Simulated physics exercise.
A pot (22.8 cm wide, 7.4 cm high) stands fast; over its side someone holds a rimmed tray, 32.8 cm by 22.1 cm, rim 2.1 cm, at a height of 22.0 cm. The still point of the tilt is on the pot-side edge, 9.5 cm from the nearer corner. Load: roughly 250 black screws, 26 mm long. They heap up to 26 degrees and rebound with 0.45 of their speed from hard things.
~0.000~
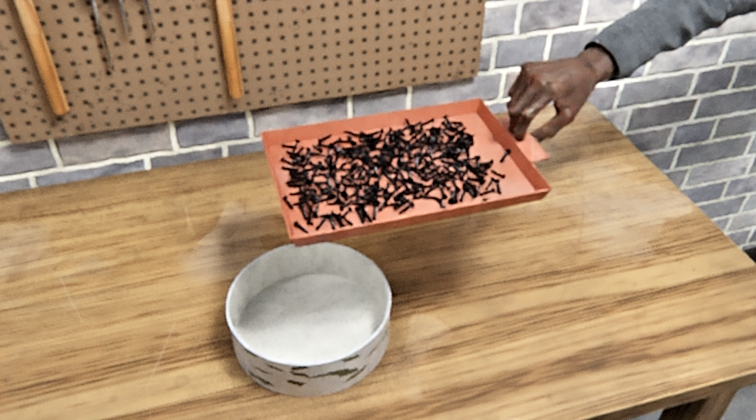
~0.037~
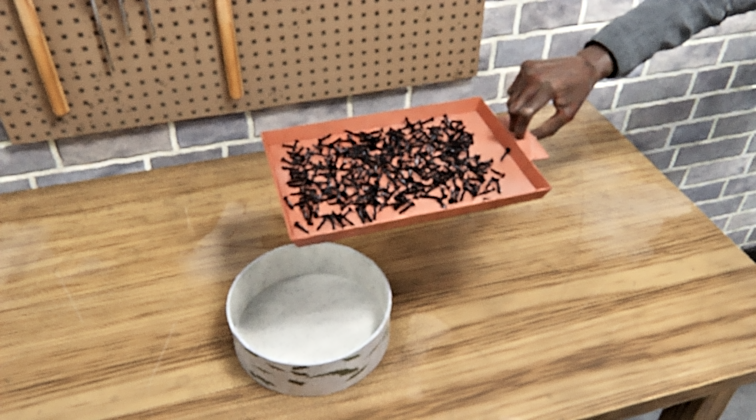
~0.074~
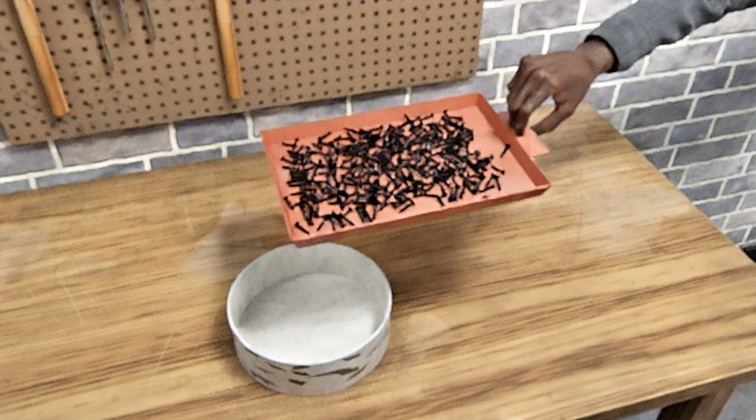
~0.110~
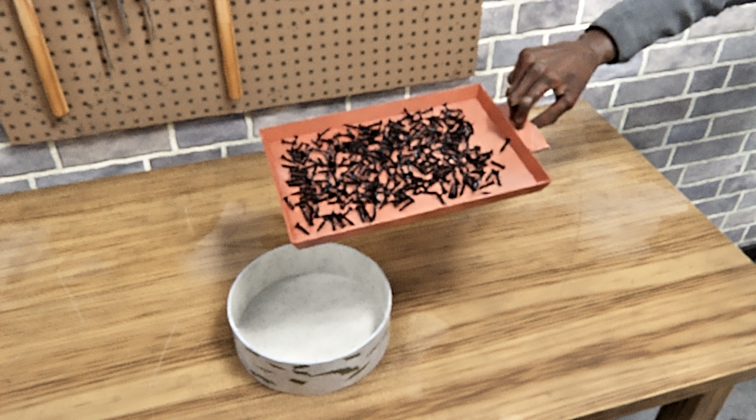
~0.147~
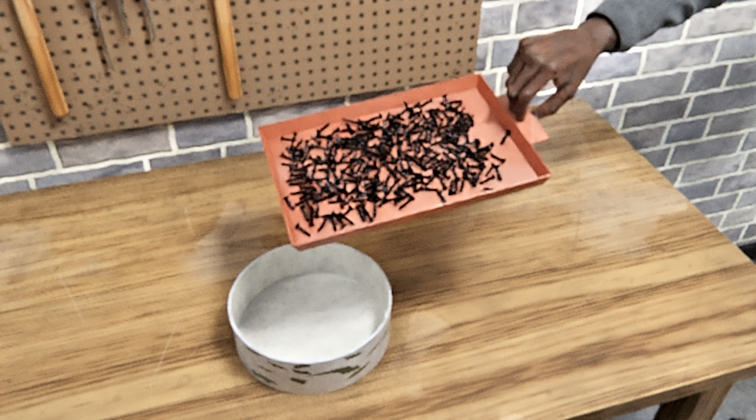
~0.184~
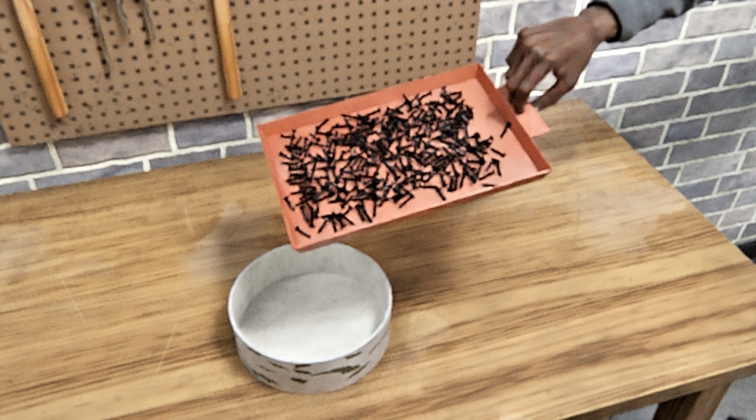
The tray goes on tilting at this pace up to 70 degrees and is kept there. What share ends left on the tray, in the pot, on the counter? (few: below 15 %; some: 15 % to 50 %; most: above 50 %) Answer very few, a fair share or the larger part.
Left on the tray: Very few; in the pot: The larger part; on the counter: Very few.
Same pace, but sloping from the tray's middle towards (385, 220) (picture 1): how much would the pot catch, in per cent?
Some 70 per cent.
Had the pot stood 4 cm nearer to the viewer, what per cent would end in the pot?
It would be near 95 per cent.
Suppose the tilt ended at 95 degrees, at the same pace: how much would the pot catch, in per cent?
In that case some 95 per cent.
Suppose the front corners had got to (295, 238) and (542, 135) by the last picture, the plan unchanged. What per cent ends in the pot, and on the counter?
Pot 25, counter 65.
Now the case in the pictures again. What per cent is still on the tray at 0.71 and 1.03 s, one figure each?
In turn: 95, 20.
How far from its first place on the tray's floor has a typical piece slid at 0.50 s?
About 4 cm.
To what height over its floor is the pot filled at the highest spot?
Roughly 4.0 cm.
After 0.50 s, tilt 40 degrees; the tray holds 100 %, the pot 0 %.
After 0.71 s, tilt 60 degrees; the tray holds 95 %, the pot 0 %.
After 1.03 s, tilt 70 degrees; the tray holds 20 %, the pot 65 %.
At rest (2.0 s), tray 5 %, pot 90 %, counter 5 %.
